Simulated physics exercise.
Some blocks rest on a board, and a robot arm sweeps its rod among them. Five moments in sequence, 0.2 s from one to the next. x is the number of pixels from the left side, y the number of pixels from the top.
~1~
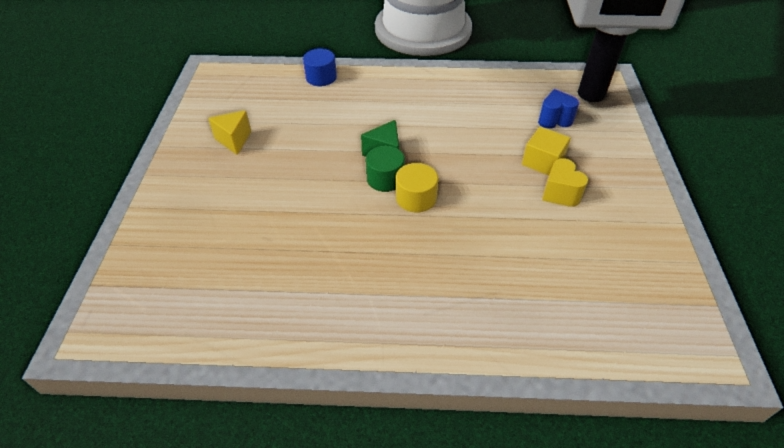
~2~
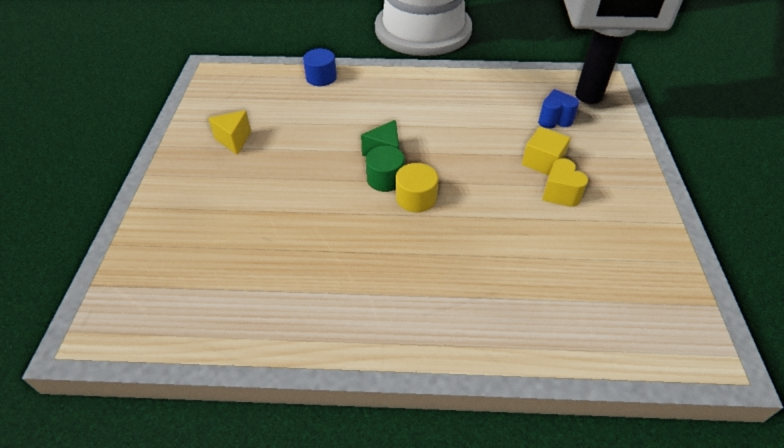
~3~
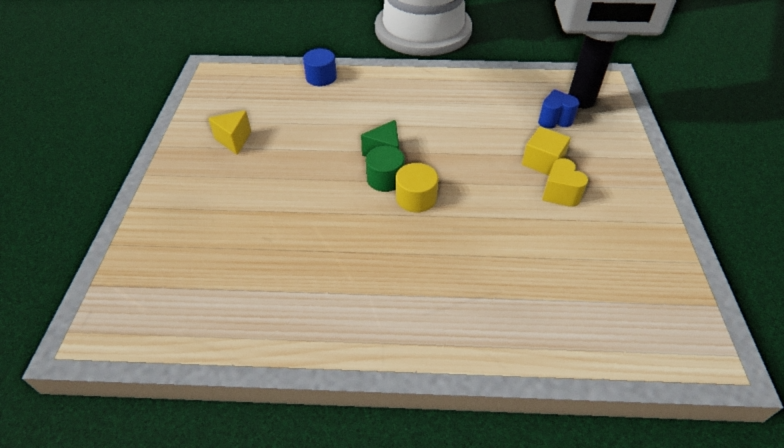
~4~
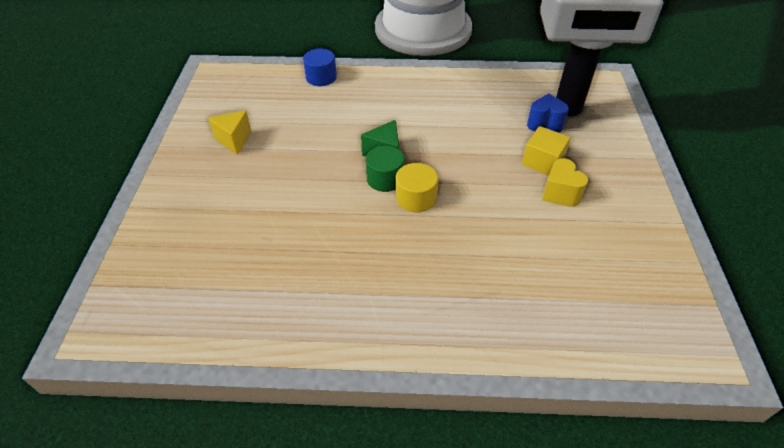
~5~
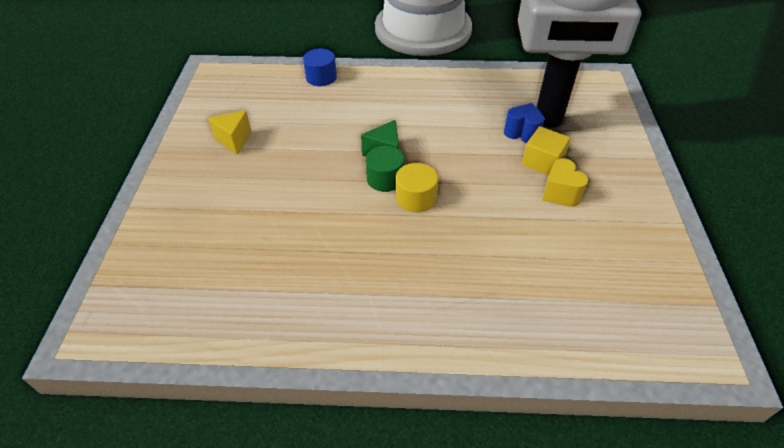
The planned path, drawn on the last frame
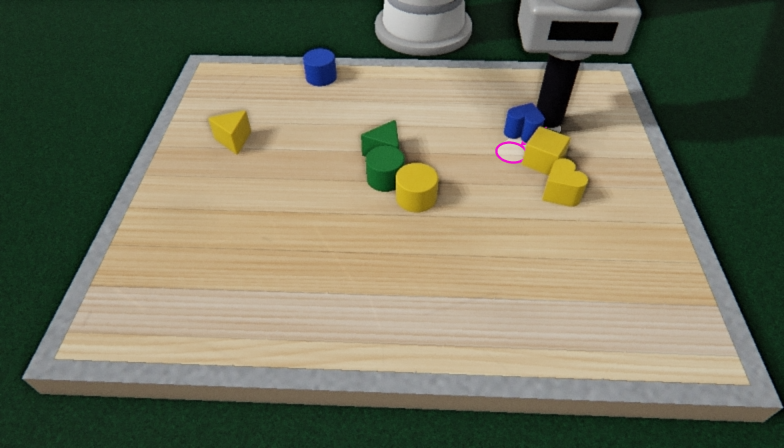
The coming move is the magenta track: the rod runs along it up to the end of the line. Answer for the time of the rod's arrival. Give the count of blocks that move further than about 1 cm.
I'd put the number at two.
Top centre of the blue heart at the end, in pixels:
The centre of its top will be at (487, 125).
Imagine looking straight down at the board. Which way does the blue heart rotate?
The answer is clockwise.
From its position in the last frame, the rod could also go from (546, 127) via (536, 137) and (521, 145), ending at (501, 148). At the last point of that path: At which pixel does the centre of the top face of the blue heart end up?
Its top middle will sit at (475, 124).
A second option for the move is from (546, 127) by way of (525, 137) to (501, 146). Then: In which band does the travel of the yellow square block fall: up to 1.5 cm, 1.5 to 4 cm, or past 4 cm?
Verdict: Less than 1.5 cm.
The drawn path runs in a line from (546, 127) to (511, 152).
What follows on the original path. Halfway along, rod at (531, 132); blue heart at (505, 121), turned 20° clockwise; yellow square block at (549, 143).
At the end, rod at (513, 144); blue heart at (487, 125), turned 45° clockwise; yellow square block at (545, 149), turned 50° anticlockwise; yellow heart not moved.
